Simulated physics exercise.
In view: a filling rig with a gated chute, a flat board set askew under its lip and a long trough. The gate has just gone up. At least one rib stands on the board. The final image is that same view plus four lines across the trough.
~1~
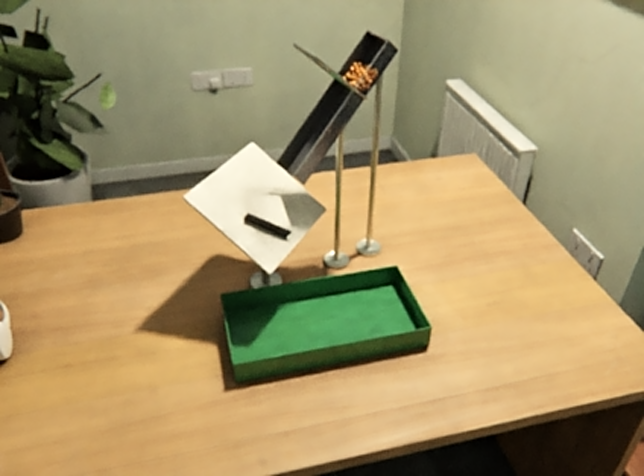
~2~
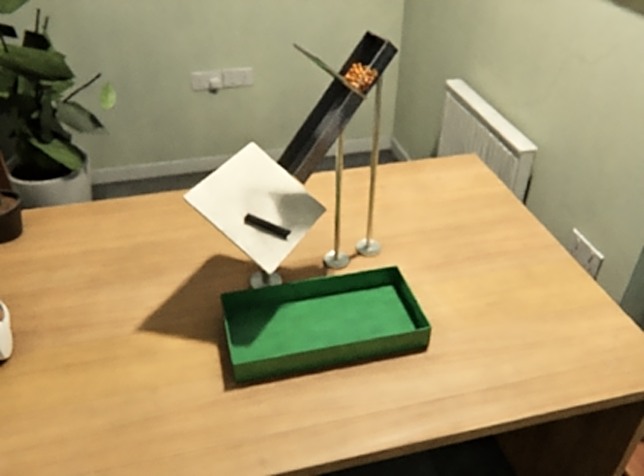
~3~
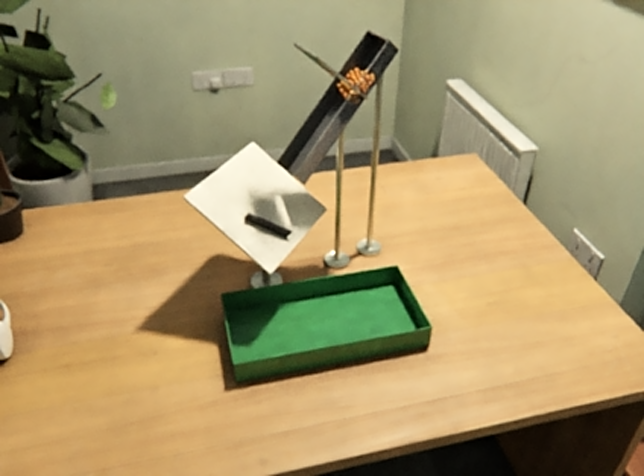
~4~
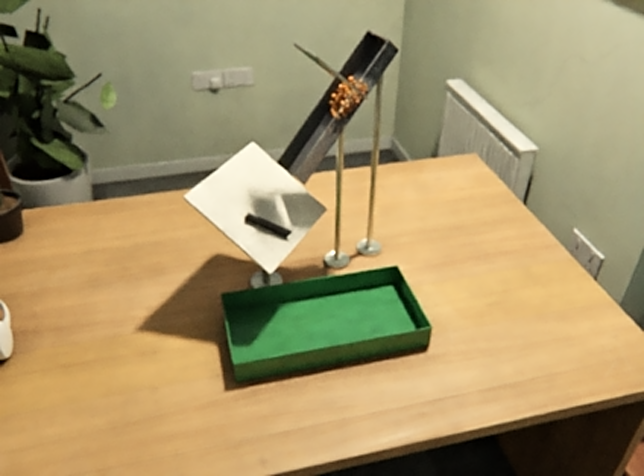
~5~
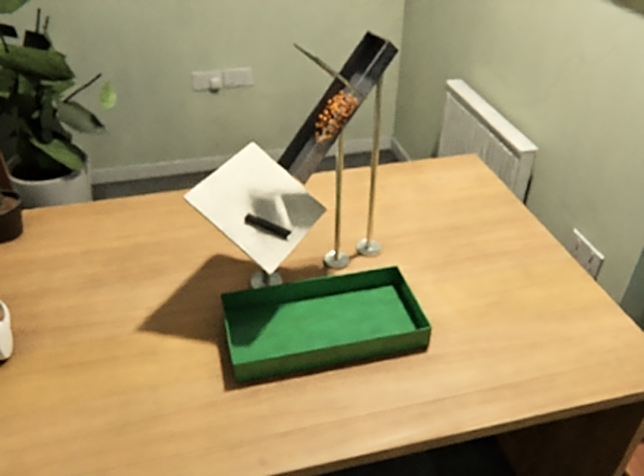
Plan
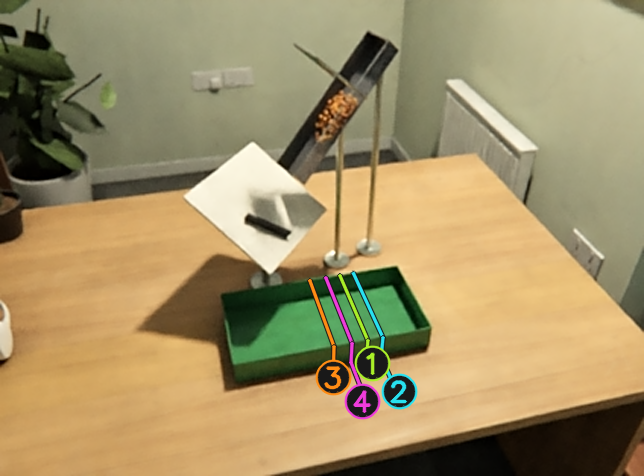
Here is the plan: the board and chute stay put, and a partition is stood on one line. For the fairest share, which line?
The answer is line 4.
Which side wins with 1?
More lands on the left.
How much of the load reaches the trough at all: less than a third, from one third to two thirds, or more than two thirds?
More than two thirds.
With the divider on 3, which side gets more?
Right.
On the marked copy, line 1 crosses the front rim at (367, 339); line 2 crosses the front rim at (382, 336); line 3 crosses the front rim at (333, 345); line 4 crosses the front rim at (351, 342).
For line 1, of what is caught, nearly all on the left of the divider, a small part on the right.
For line 2, of what is caught, nearly all on the left of the divider, a stray few on the right.
For line 3, of what is caught, none on the left of the divider, all on the right.
For line 4, of what is caught, about half on the left of the divider, about half on the right.
